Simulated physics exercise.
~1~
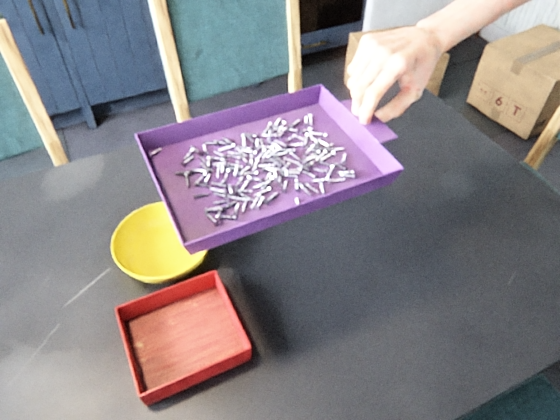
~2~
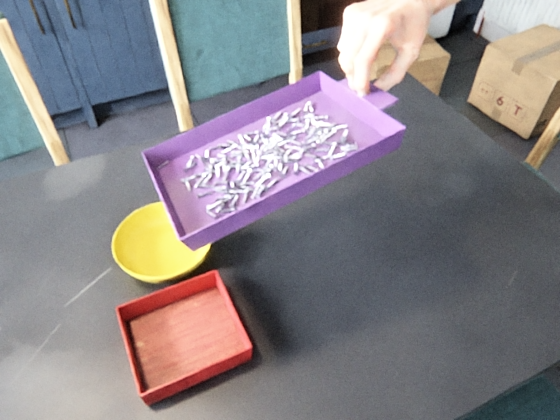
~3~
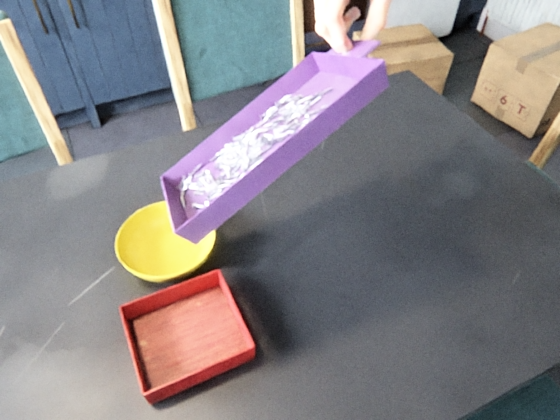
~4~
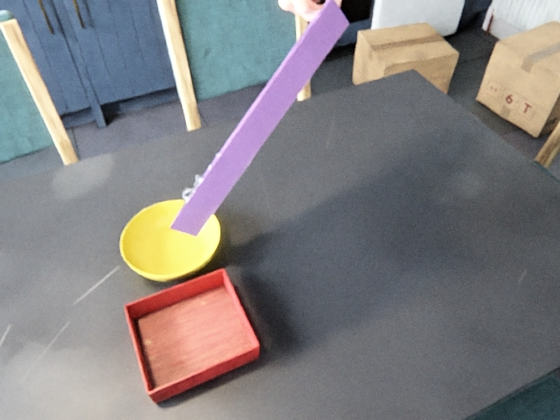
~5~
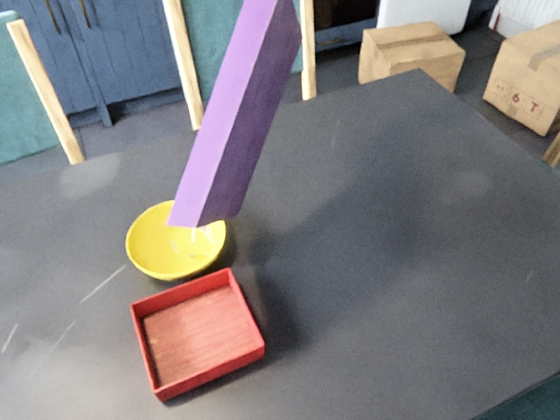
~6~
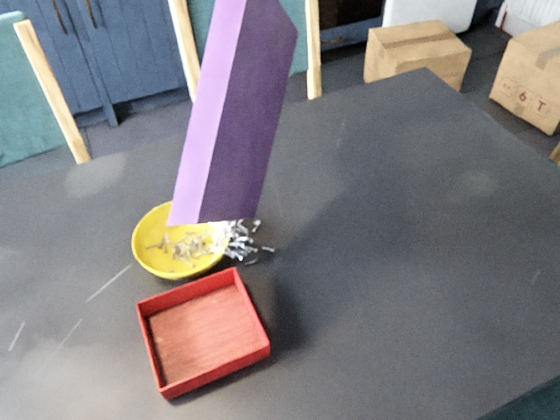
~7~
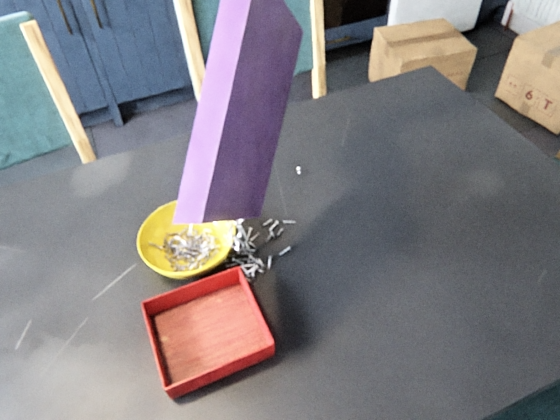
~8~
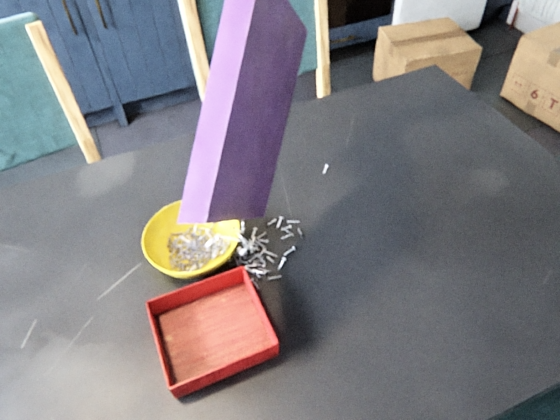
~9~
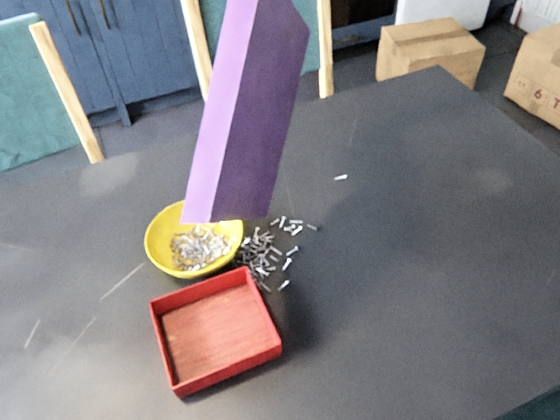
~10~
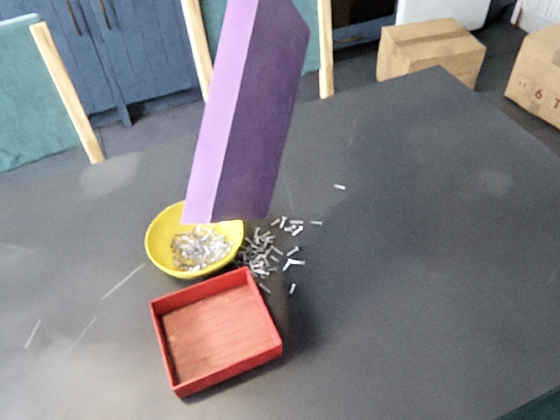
On a dark tabletop in a room with blue cabinets and cardboard boxes, a hand holds a purple tray of small metal screws above a yellow bowl and a red square tin. The hand tips the tray steadily down to the left, and the screws slide toward its low end. As the tray steepens, they begin dropping into the bowl. Once it stands upright, more pour out, some scattering on the table to the bowl's right. The tray stays upright while screws lie both in the bowl and beside it, with the red tin empty.
